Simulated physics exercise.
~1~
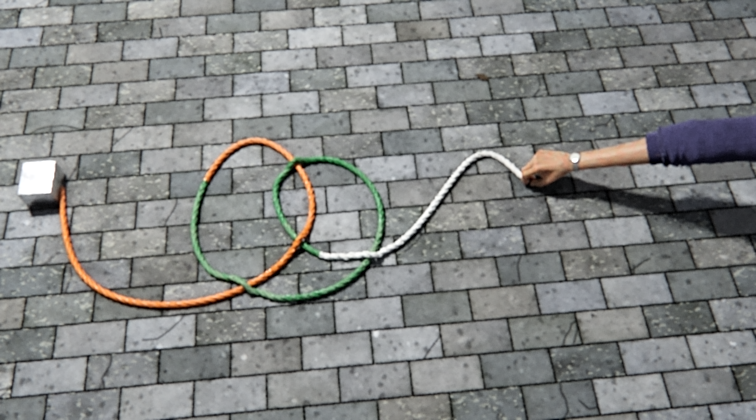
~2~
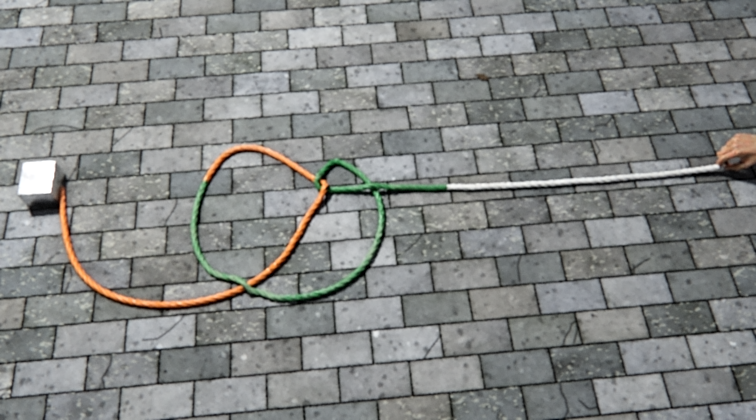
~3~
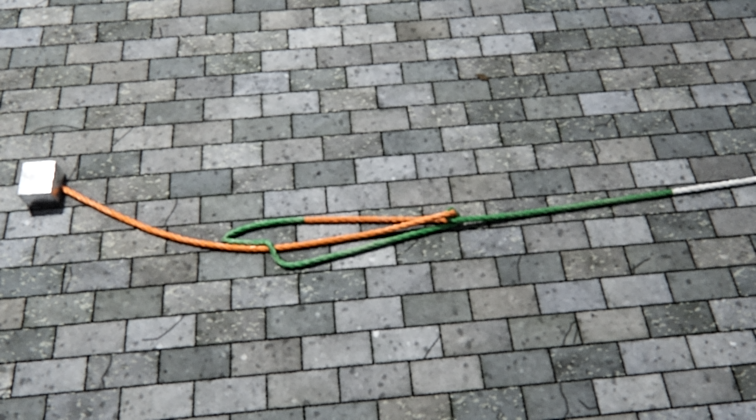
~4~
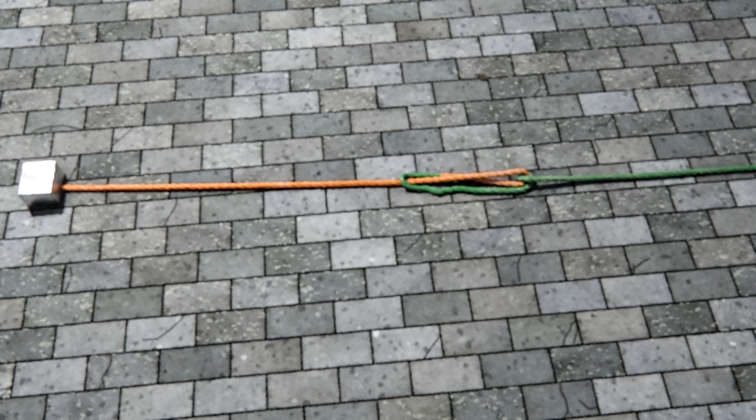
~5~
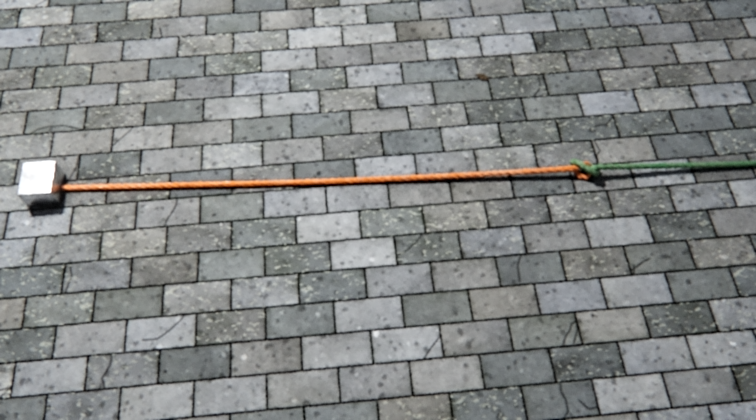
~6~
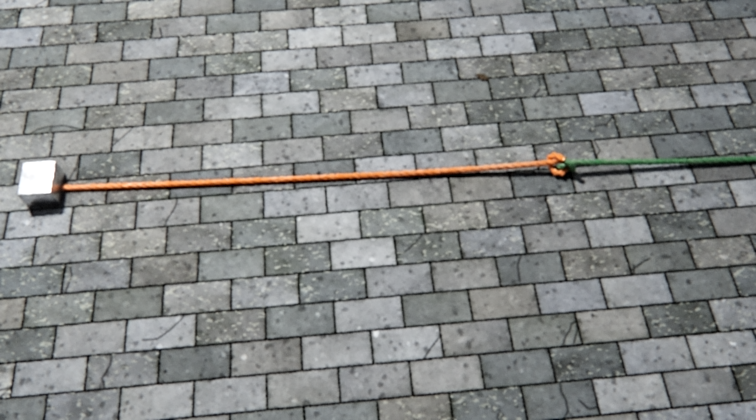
A looped orange, green and white rope is pulled right by hand, jamming in a knot.
